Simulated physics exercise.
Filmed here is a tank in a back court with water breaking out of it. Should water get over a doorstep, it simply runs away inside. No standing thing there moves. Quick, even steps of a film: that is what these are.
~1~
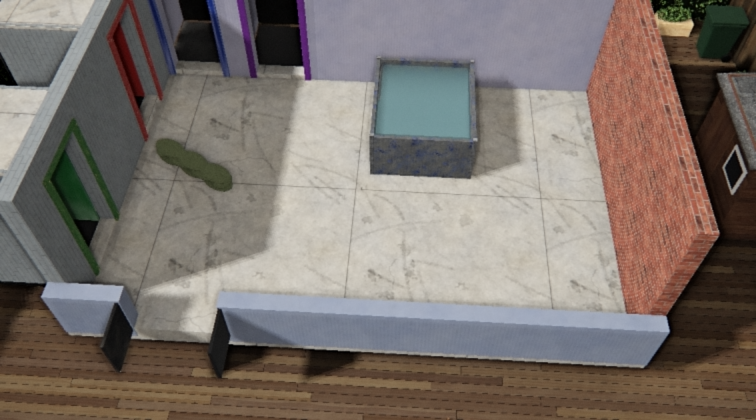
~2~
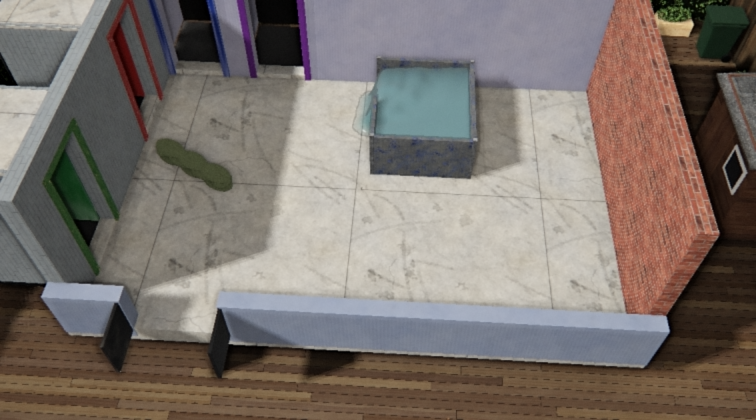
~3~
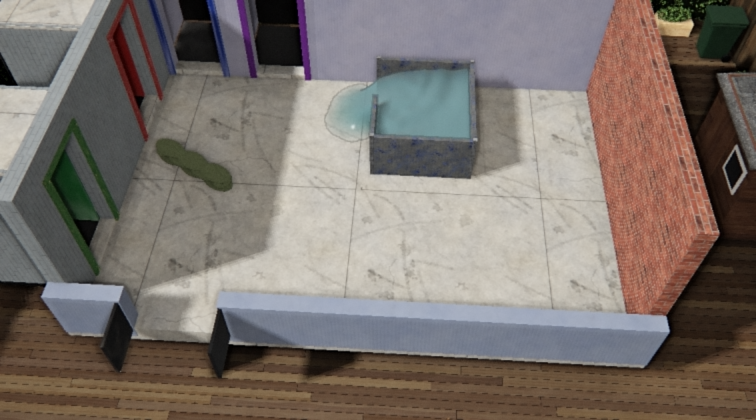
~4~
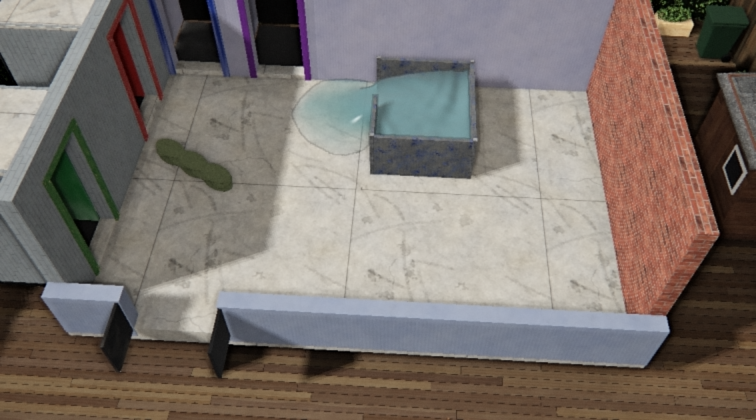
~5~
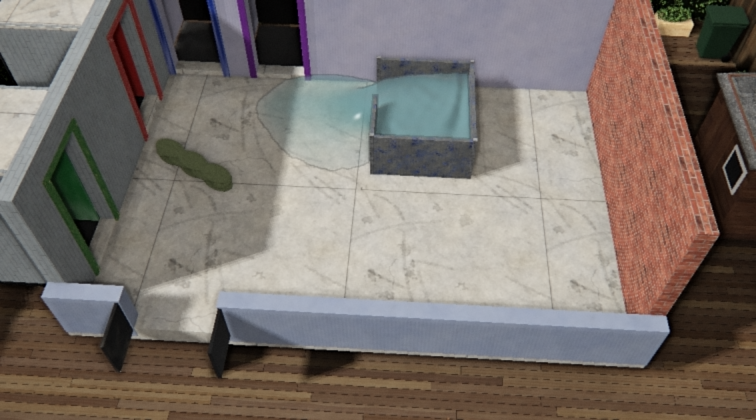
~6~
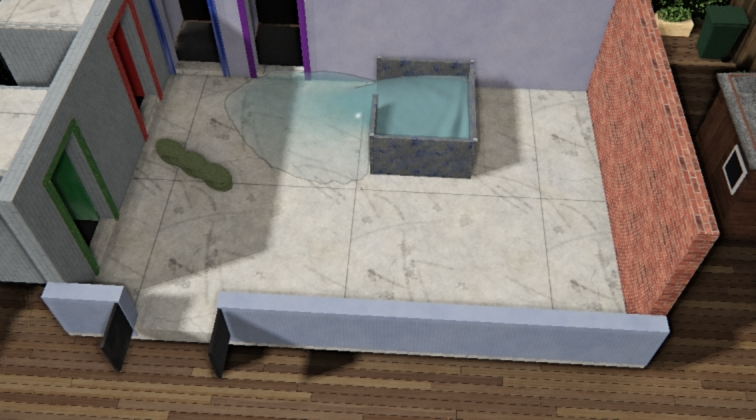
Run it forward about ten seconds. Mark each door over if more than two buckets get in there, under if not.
Purple door - over; red door - over; green door - under; blue door - over.
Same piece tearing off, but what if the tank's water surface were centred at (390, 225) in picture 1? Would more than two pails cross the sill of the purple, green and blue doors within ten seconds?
I reckon the purple door doesn't reach the threshold, the green door surpasses the threshold and the blue door surpasses the threshold.
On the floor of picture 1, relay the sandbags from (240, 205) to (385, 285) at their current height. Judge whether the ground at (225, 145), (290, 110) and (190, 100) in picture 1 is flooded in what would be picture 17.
As listed: Submerged, submerged, submerged.
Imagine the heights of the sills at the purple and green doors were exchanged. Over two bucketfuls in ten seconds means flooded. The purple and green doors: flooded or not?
Result - purple door gets too much, green door doesn't reach it.
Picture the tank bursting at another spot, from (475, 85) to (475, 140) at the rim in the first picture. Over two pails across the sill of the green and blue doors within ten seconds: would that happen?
Taking them in turn, green ends up above and blue ends up below.
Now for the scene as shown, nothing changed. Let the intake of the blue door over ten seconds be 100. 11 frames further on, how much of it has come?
I make it 10 per cent.
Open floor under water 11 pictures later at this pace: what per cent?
Roughly 30 percent, I reckon.
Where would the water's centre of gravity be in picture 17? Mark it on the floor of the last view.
The centre of mass sits at about (327, 123).
A moment on, water covers 25 % of the floor; the purple door under two buckets in, the red door under two buckets in, the green door not reached, the blue door wet at the sill, nothing in.
Next, water covers 30 % of the floor; the purple door over two buckets in, the red door over two buckets in, the green door not reached, the blue door over two buckets in.
Then, water covers 40 % of the floor; the purple door over two buckets in, the red door far over two buckets in, the green door wet at the sill, nothing in, the blue door over two buckets in.
Later, water covers 60 % of the floor; the purple door over two buckets in, the red door far over two buckets in, the green door wet at the sill, nothing in, the blue door far over two buckets in.
In the end, water covers 80 % of the floor; the purple door over two buckets in, the red door far over two buckets in, the green door wet at the sill, nothing in, the blue door far over two buckets in.
